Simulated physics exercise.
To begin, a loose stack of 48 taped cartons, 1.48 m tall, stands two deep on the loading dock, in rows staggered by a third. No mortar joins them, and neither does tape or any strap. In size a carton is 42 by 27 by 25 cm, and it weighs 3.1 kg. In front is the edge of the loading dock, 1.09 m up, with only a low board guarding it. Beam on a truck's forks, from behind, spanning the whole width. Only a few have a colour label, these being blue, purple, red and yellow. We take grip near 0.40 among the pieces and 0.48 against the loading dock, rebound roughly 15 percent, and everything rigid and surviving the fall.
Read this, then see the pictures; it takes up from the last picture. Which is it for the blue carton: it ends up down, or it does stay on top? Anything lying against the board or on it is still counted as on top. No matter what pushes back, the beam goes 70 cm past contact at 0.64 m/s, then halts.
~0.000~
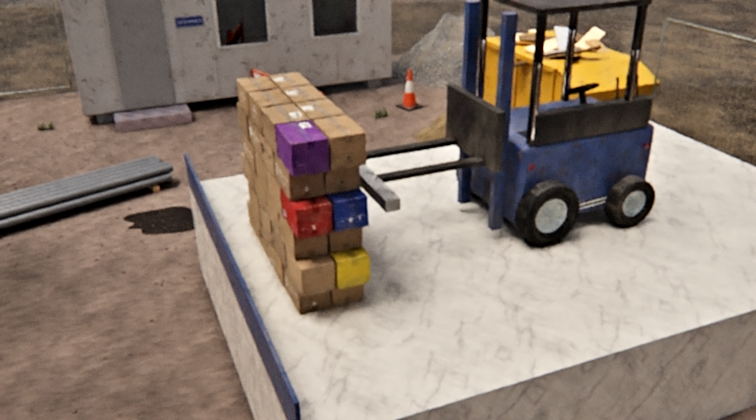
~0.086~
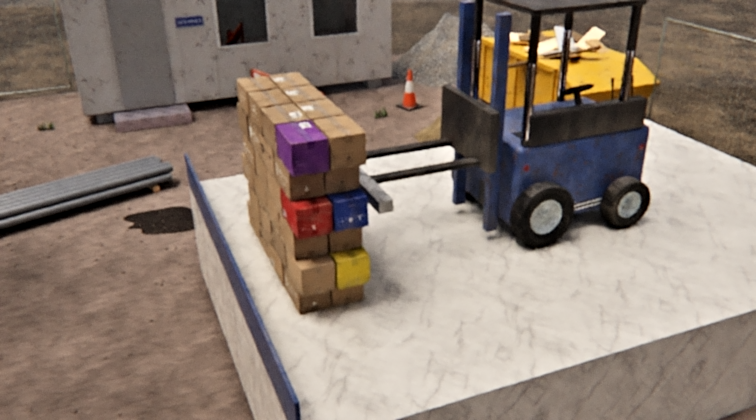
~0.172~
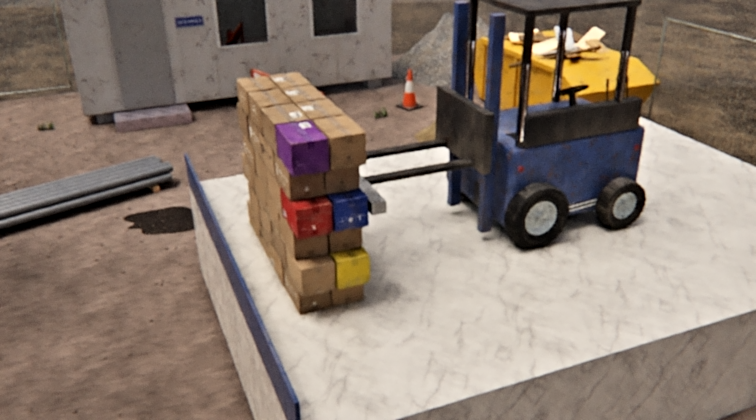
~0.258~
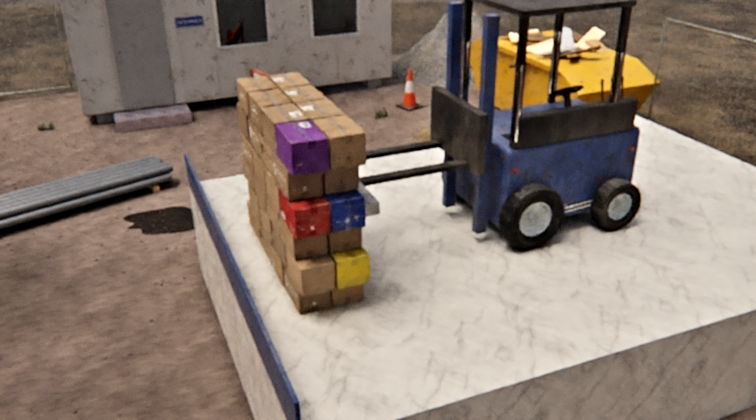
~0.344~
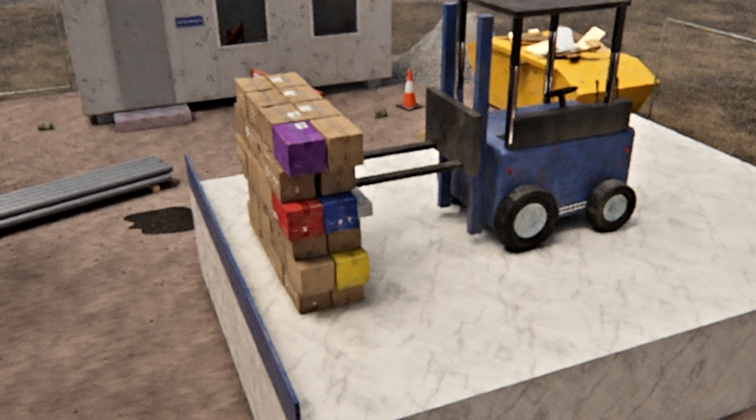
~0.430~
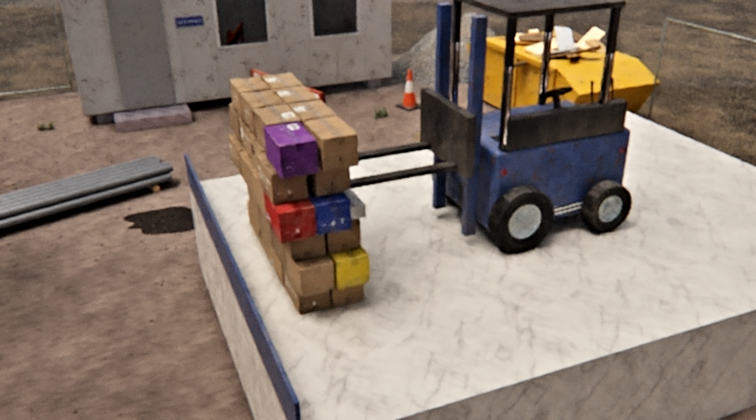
The blue carton ends up down.
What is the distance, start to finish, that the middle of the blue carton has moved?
I'd put it at near 300 cm.
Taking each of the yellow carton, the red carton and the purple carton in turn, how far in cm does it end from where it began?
Approx. shifts in cm - yellow: 0; red: 210; purple: 310.
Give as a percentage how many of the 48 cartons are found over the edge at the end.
50%.
Around 0.80 s, none of the 48 cartons over the edge, 36 disturbed; blue carton displaced 38 cm; purple carton tipped 21°.
Around 1.30 s, none of the 48 cartons over the edge, 34 disturbed; blue carton tipped 6°, 10 cm lower; red carton tipped 74°, 74 cm lower.
Around 2.04 s, 24 of the 48 cartons over the edge; blue carton tipped 43°, 1.35 m lower; purple carton on its side.
Finally (3.3 s), 24 of the 48 cartons over the edge; blue carton 1.83 m lower; purple carton on its side; red carton 1.83 m lower.
